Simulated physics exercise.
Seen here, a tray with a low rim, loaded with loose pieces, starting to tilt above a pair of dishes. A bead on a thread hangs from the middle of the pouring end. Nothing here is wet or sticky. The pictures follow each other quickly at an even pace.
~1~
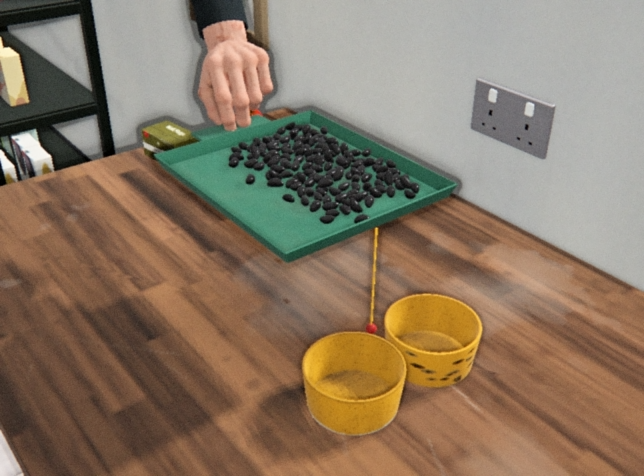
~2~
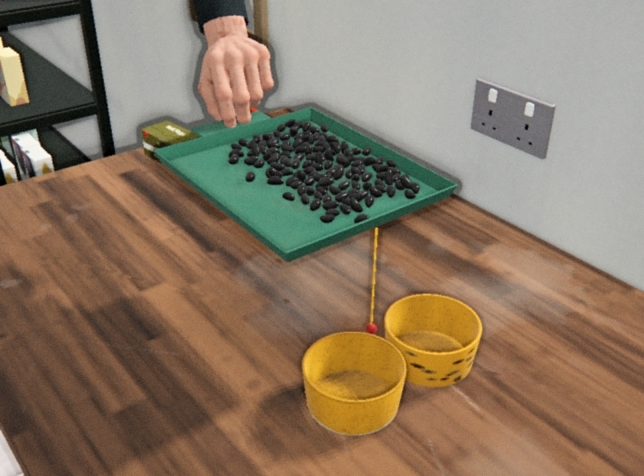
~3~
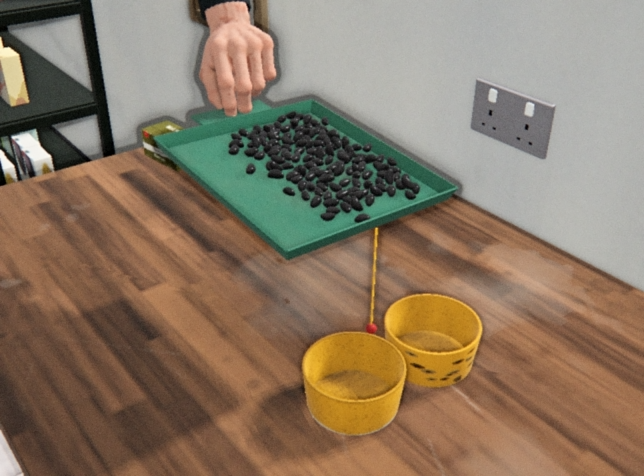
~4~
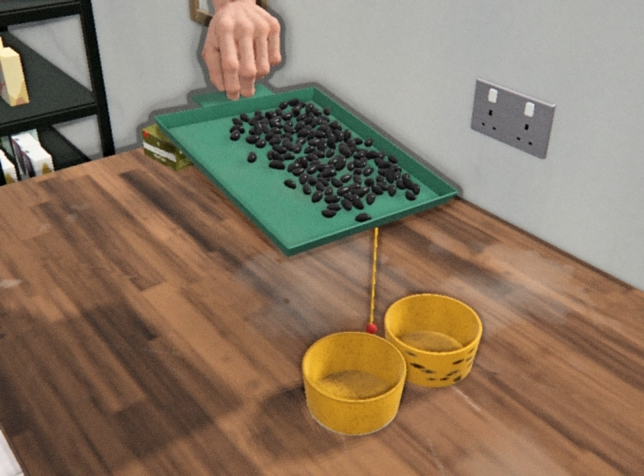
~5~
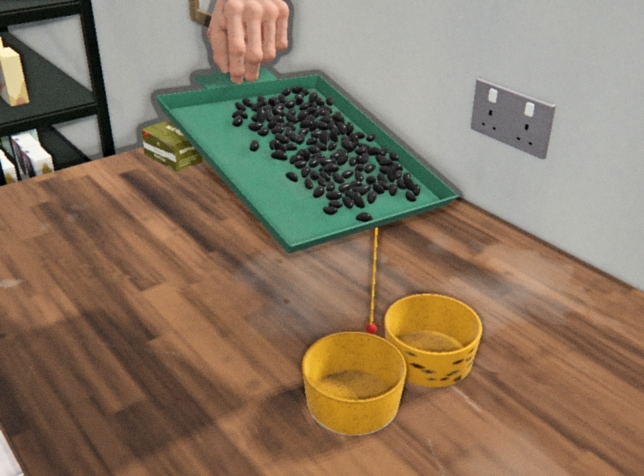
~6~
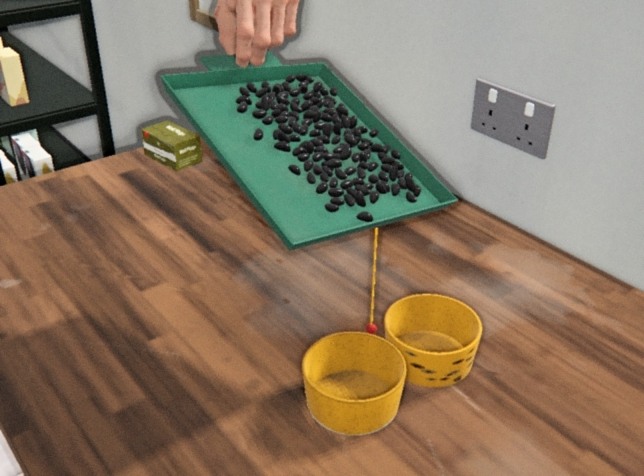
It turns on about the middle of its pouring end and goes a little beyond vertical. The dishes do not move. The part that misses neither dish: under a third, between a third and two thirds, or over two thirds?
Together they catch over two thirds.
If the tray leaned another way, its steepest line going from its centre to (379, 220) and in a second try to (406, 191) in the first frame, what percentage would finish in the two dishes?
Near 60 % and 70 %.
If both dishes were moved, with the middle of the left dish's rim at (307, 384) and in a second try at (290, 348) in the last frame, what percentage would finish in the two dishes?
Roughly 30 per cent, and 0 per cent.
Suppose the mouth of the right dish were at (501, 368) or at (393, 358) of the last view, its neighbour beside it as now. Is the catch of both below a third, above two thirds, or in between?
At the first place less than a third, at the second less than a third.
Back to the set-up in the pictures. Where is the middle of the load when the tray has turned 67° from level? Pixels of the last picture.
Around (413, 179).
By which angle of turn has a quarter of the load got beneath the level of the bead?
Roughly 85°.
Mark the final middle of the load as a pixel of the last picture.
At about (440, 352).
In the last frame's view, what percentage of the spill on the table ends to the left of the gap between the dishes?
It comes to 0 per cent or so.
Soon, tray tipped steeply; most on the tray; a stray few in the right dish; a small part in the air.
A while on, tray tipped past a quarter turn; a stray few on the tray; a small part in the left dish; about two thirds in the right dish; about a quarter outside both; a small part in the air.
Towards the end, tray tipped past a quarter turn; a small part in the left dish; most in the right dish; about a quarter outside both.
Finally, tray tipped past a quarter turn; a small part in the left dish; most in the right dish; about a quarter outside both.
